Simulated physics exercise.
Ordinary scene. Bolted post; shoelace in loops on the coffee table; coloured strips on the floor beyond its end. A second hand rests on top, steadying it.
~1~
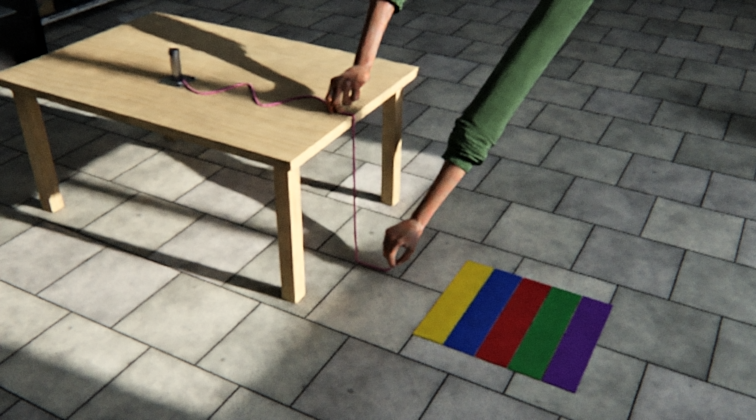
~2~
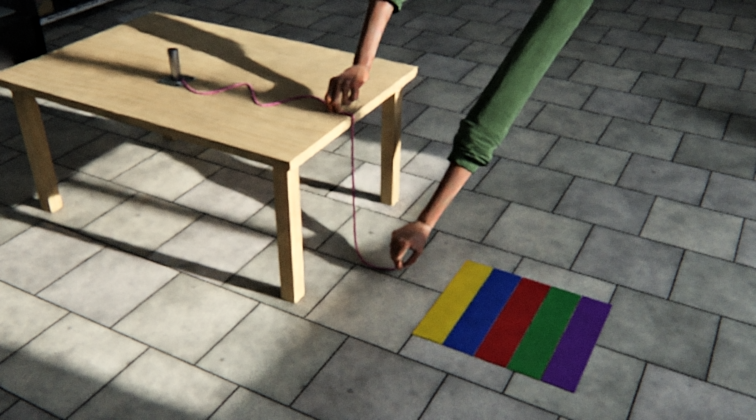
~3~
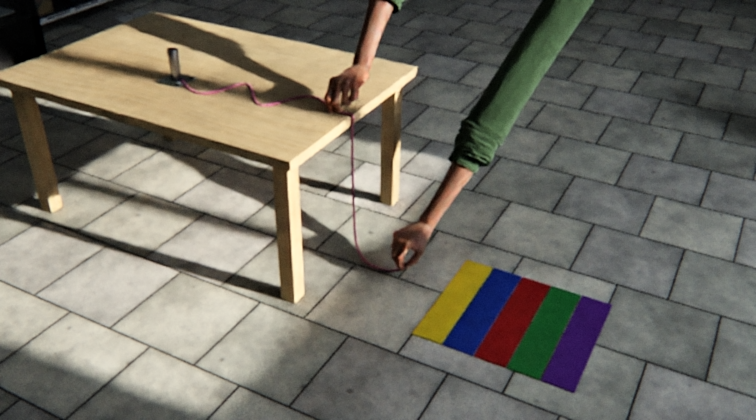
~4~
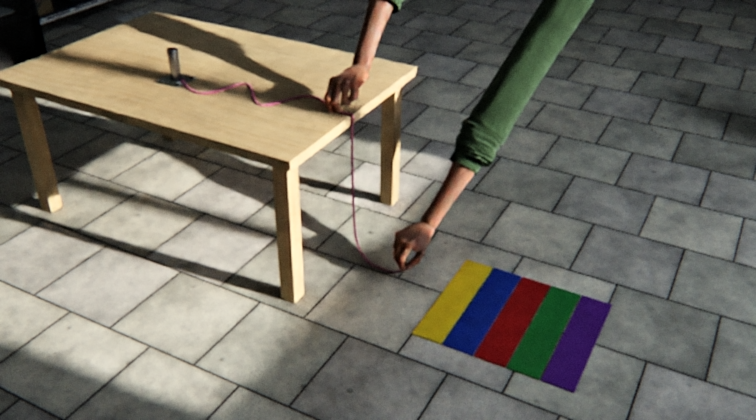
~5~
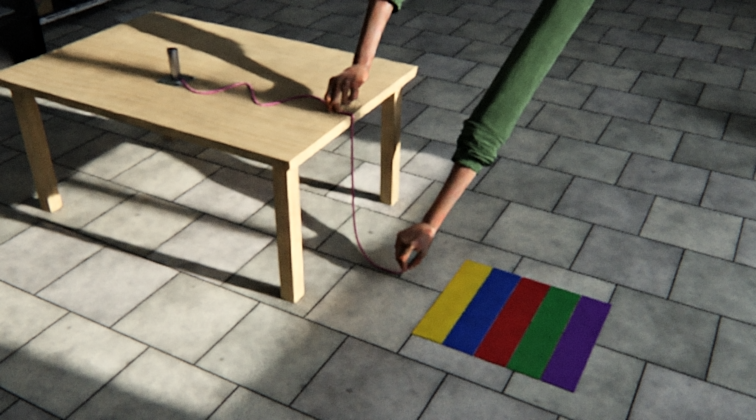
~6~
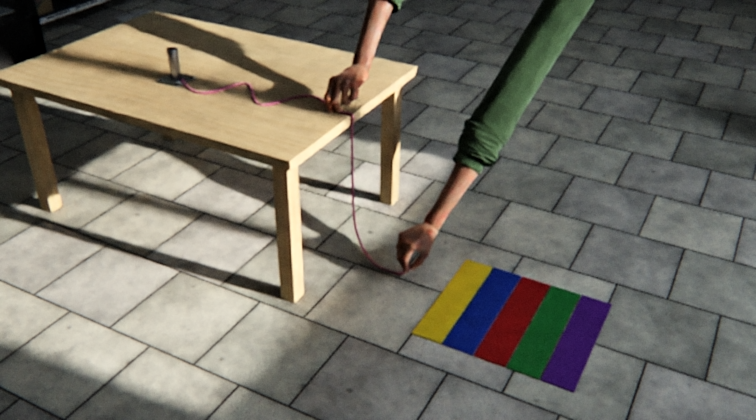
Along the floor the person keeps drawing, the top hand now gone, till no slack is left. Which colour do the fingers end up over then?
They end up over the purple strip.
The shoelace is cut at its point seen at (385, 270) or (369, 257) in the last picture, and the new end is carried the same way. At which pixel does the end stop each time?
Roughly (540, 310), then roughly (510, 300).
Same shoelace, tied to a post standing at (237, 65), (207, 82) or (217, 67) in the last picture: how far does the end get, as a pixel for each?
The places are (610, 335), (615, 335) and (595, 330).
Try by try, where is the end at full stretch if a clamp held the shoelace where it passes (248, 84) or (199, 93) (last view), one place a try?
The spots come out as (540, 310) and (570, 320), in that order.
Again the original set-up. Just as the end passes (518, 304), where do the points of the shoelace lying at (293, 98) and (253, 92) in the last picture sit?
Point one: (341, 114); point two: (281, 100).
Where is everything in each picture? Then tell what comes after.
The first frame shows end (395, 264); yellow (438, 324); blue (468, 335); red (500, 346); green (532, 358); purple (566, 370).
The second frame shows end (402, 267); shoelace through (198, 93) (253, 91) (297, 98) (347, 114) (353, 182) (356, 244).
The third frame shows end (404, 267).
The fourth frame shows end (406, 268); shoelace through (197, 93) (253, 91) (296, 98) (347, 114) (353, 182) (358, 245).
The fifth frame shows end (407, 268).
The sixth frame shows end (409, 268); shoelace through (197, 92) (252, 91) (296, 97) (347, 114) (353, 182) (361, 245).
Early on, end near (518, 304); over red.
Midway, end near (556, 317); over green.
At the end of the slack, end near (578, 324); over purple. Over purple.
